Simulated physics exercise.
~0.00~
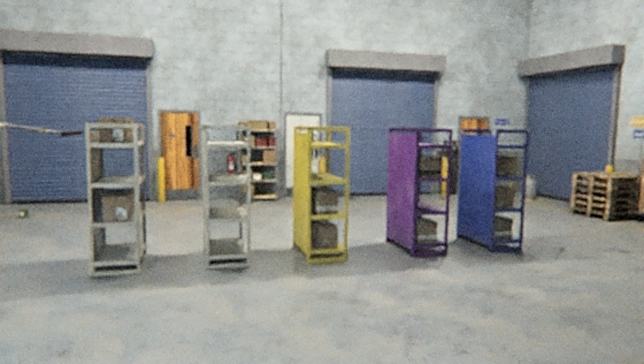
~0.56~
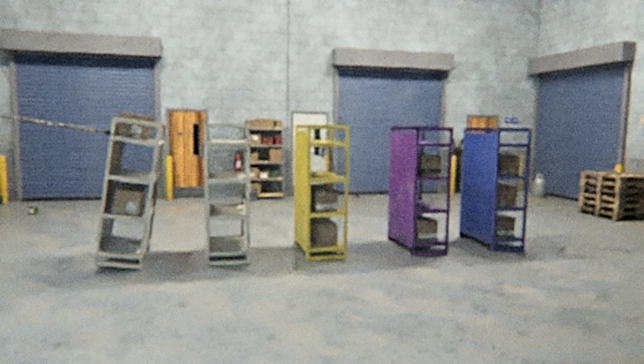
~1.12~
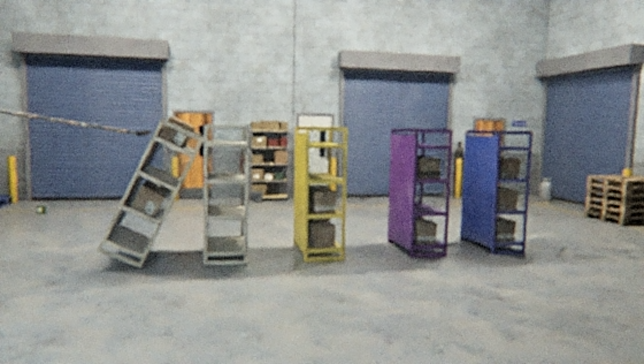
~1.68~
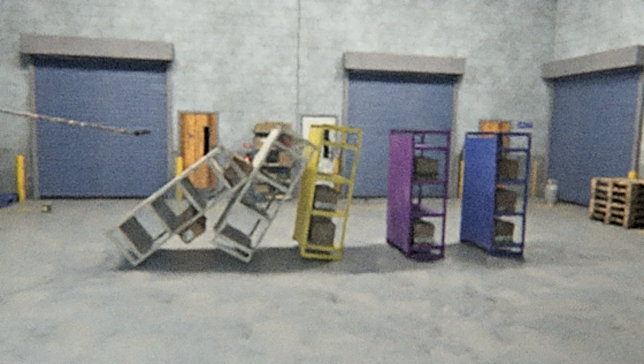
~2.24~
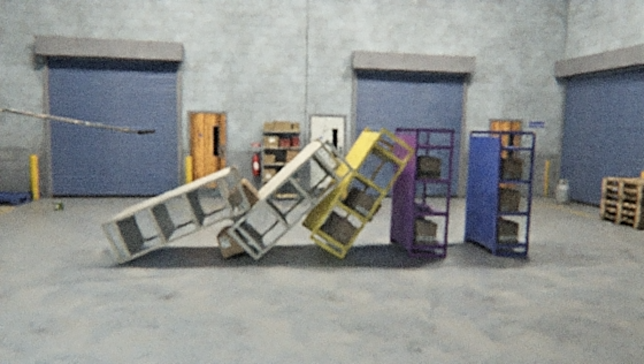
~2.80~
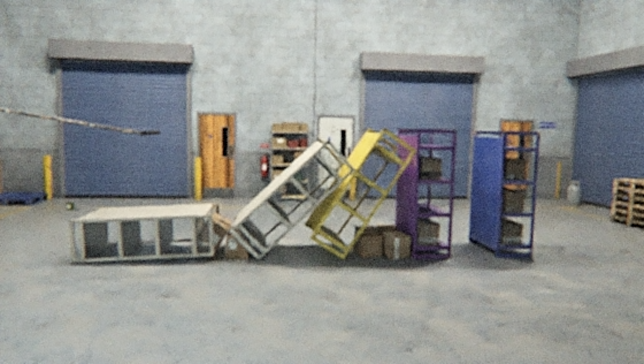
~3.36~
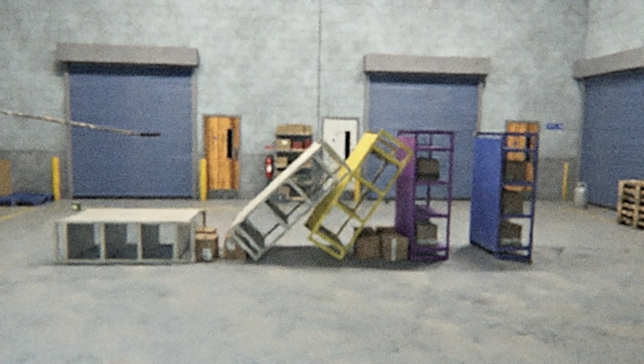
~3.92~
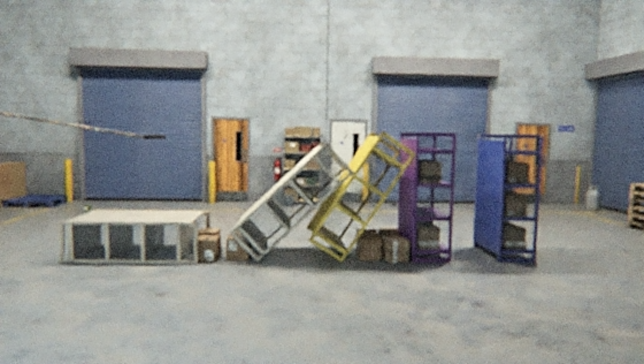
In a warehouse, a pole tips the first rack, toppling three against the standing purple one.
